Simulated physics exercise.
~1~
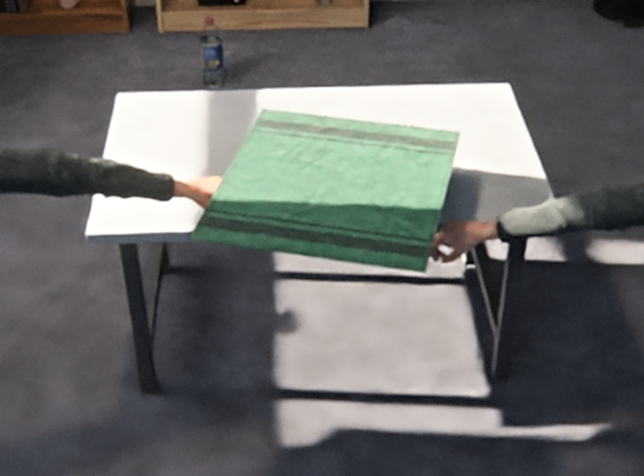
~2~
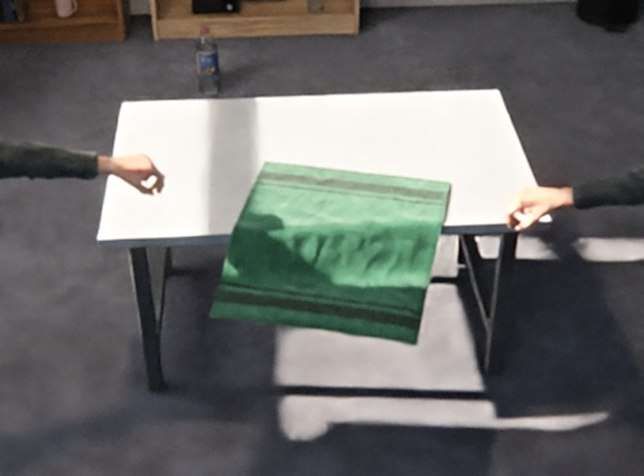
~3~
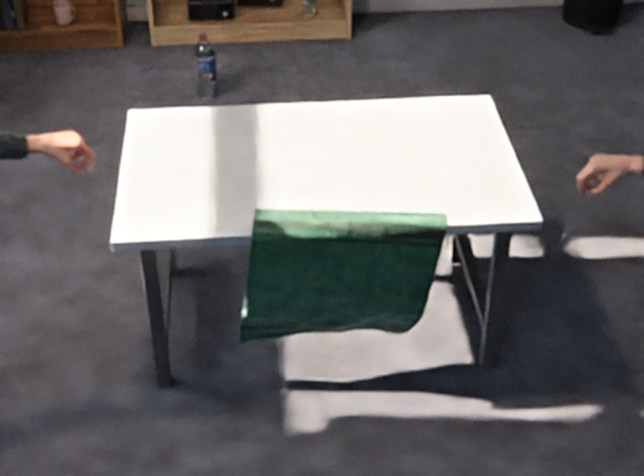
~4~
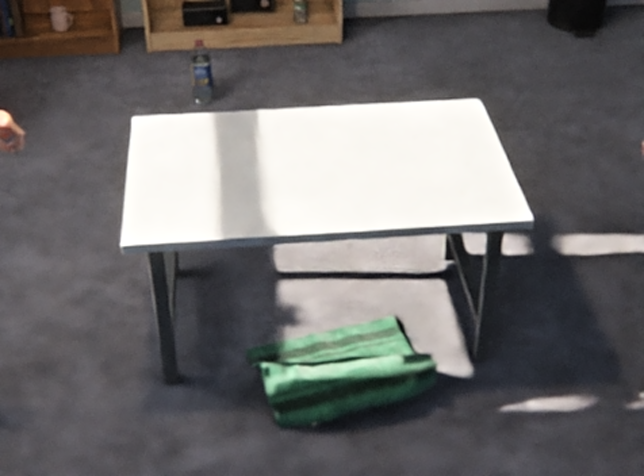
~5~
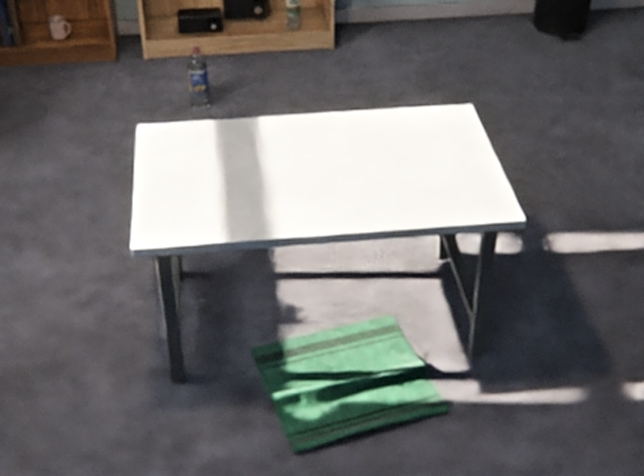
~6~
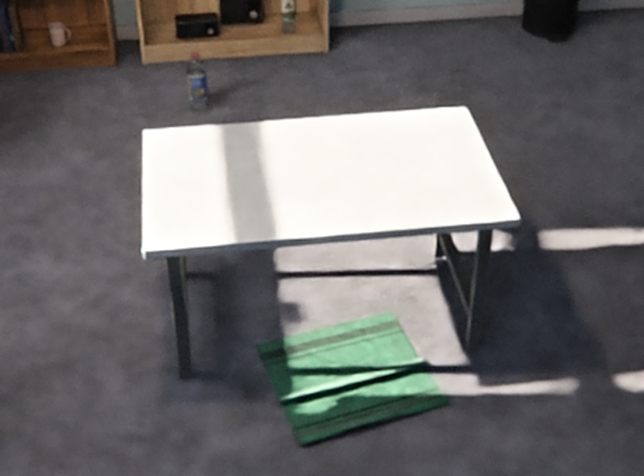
Two hands held a green striped cloth out flat over the front edge of a white table and let go, and it drooped over the edge, slid off, and crumpled onto the floor, where it settled mostly flat.
